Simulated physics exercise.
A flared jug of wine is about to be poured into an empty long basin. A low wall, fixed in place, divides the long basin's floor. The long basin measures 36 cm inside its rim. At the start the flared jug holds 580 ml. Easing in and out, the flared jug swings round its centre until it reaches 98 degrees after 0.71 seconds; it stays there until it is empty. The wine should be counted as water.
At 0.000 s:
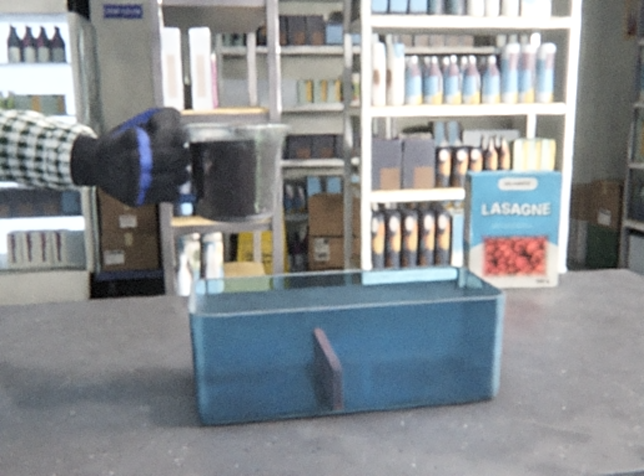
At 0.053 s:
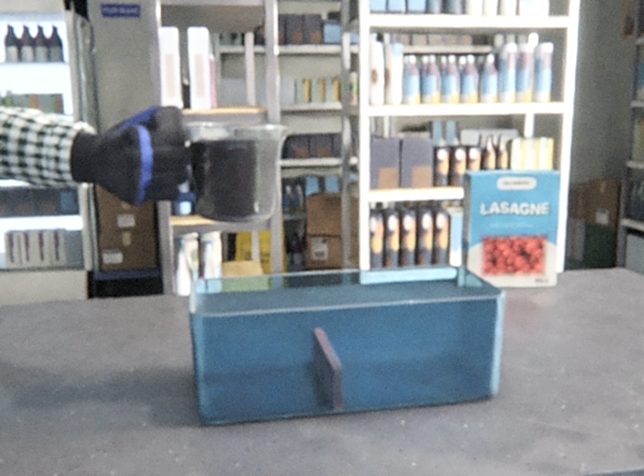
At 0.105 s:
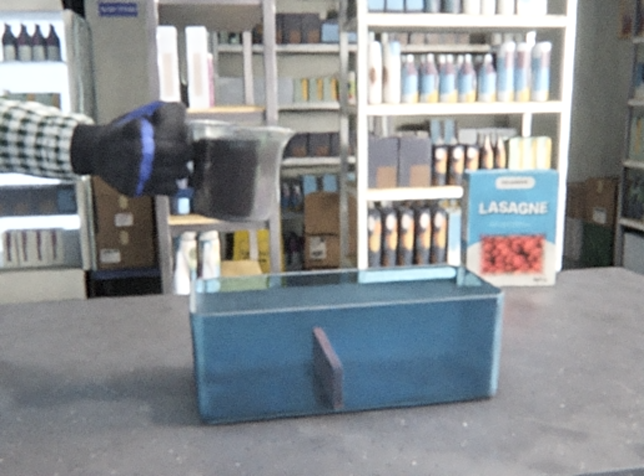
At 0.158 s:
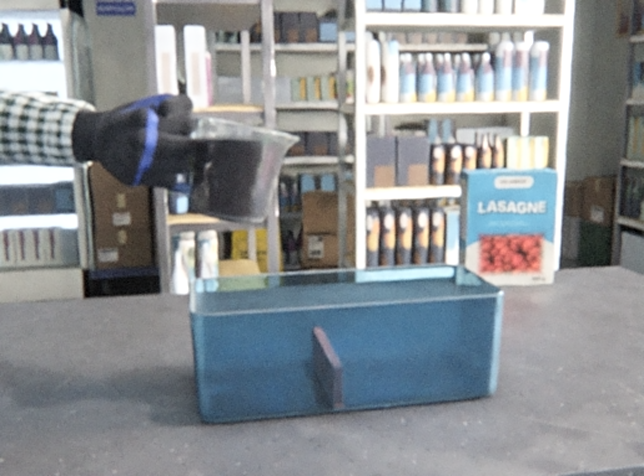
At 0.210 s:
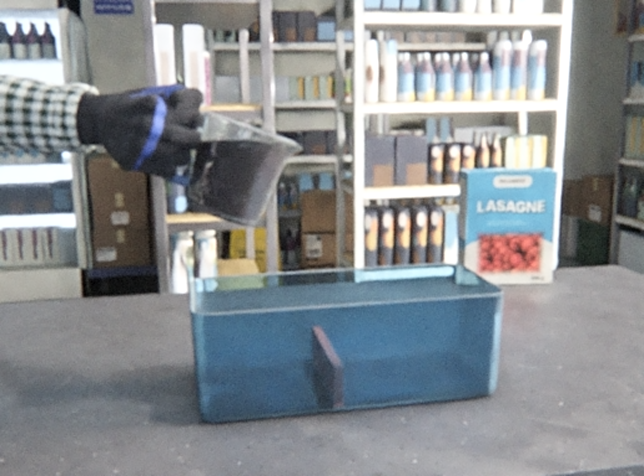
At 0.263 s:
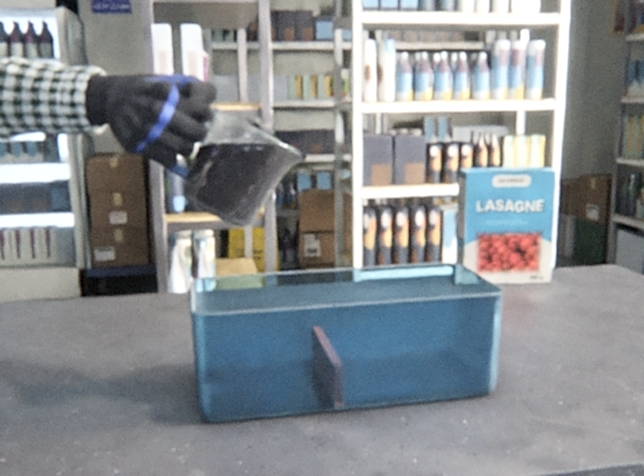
At a shop counter, a gloved hand tilts a jug of dark liquid rightward above a clear basin.
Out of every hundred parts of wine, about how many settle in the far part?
About 93 out of 100.
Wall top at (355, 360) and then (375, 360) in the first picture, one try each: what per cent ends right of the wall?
It comes to 45 per cent, and then 10 per cent.
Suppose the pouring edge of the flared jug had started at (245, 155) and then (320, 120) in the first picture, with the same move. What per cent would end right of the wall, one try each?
Near 5 in a hundred on the first go and near 95 in a hundred on the second.
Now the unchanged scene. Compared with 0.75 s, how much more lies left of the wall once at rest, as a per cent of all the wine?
Near 4 percent, give or take.
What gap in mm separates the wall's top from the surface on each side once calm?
On the left it's about 50 mm; on the right, about 32 mm.
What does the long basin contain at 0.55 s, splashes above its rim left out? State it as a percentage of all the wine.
About 18 per cent.
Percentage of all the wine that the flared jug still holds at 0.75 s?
14 per cent or so.
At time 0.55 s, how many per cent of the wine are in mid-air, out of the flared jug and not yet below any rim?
Near 28 per cent of it all.
After 0.55 s the tilt is 86° and 55 per cent is still to pour, 0 is left of the wall and 17 right of it.
After 0.75 s the tilt is 98° and 14 per cent is still to pour, 2 is left of the wall and 68 right of it.
After 0.97 s the tilt is 98° and 2 per cent is still to pour, 4 is left of the wall and 90 right of it.
After 1.21 s the tilt is 98° and 0 per cent is still to pour, 6 is left of the wall and 93 right of it.
In the end 6 per cent lies left of the wall, 93 right of it and 1 outside.
